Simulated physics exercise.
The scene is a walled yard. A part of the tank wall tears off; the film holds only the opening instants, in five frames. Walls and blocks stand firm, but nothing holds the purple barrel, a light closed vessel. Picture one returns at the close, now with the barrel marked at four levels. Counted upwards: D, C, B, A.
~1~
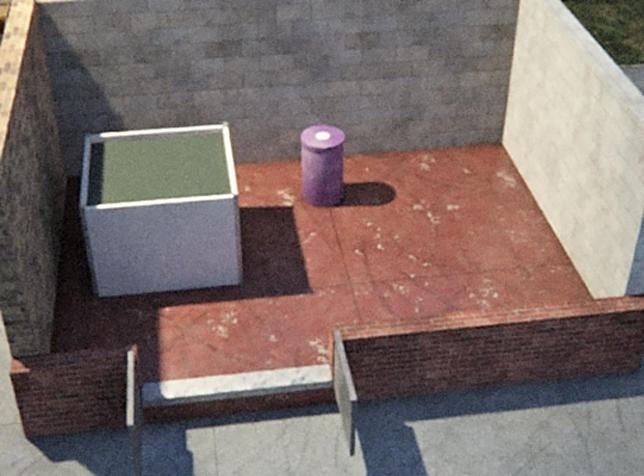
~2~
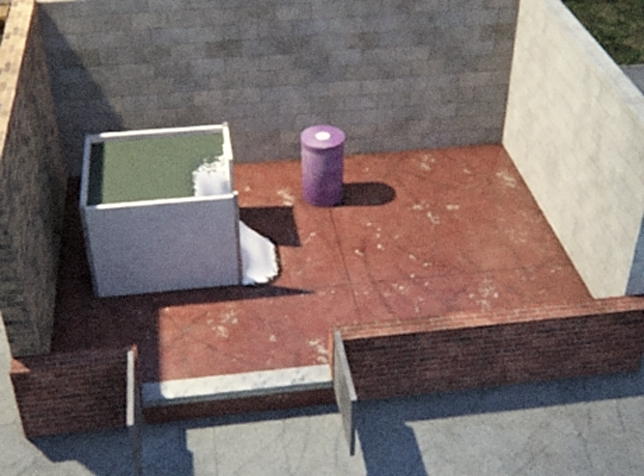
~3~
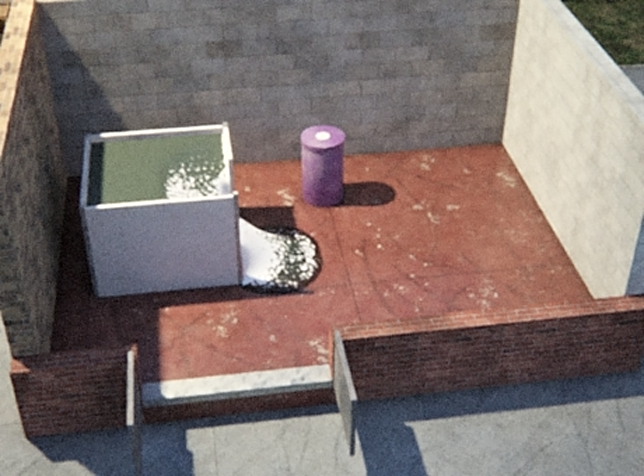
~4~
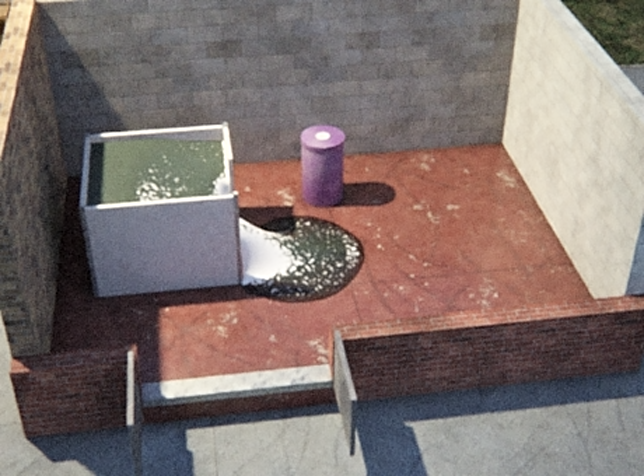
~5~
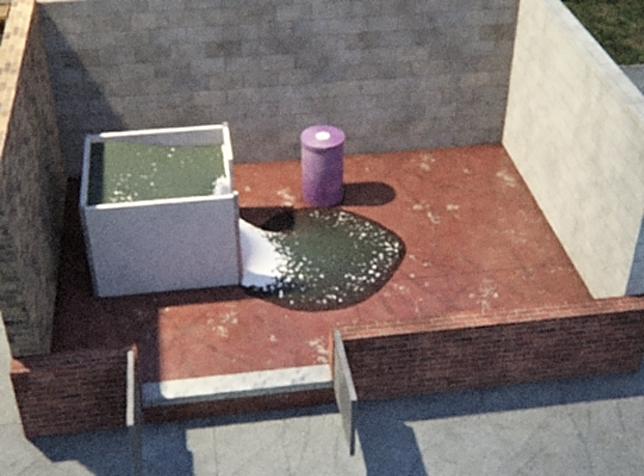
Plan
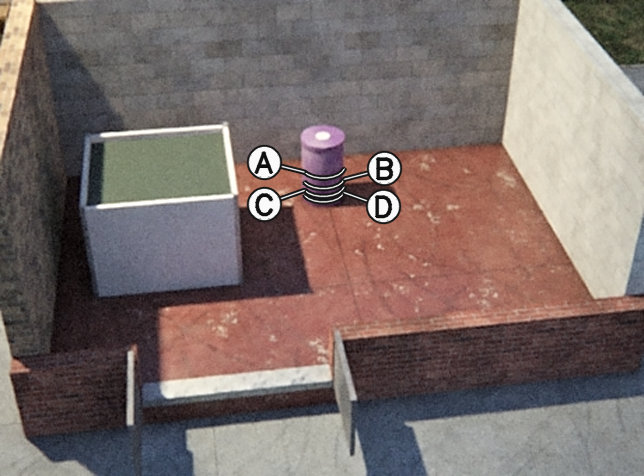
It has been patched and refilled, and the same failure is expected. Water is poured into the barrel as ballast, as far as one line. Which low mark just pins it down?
That is mark C.
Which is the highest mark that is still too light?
Here it is mark D.
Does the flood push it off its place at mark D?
Yes.
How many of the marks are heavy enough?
Three of them.
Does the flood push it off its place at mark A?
No, not at all.
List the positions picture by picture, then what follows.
Lid of the purple barrel at (323, 136); tank full, its middle at (159, 170); open gate at (234, 338), in the first picture.
In the second picture, 2 % of the ground under water, its edge towards the barrel at (256, 237).
In the third picture, 4 % of the ground under water, its edge towards the barrel at (281, 228).
In the fourth picture, 8 % of the ground under water, its edge towards the barrel at (305, 219).
Lid of the purple barrel at (323, 136); 13 % of the ground under water, its edge towards the barrel at (318, 210), in the fifth picture.
In white, A at (326, 177); B at (326, 188); C at (326, 196); D at (326, 201); from the bottom up D, C, B, A.
For mark A, it does not move.
For mark B, it does not move.
For mark C, it does not move.
For mark D, it is pushed about its own width away.
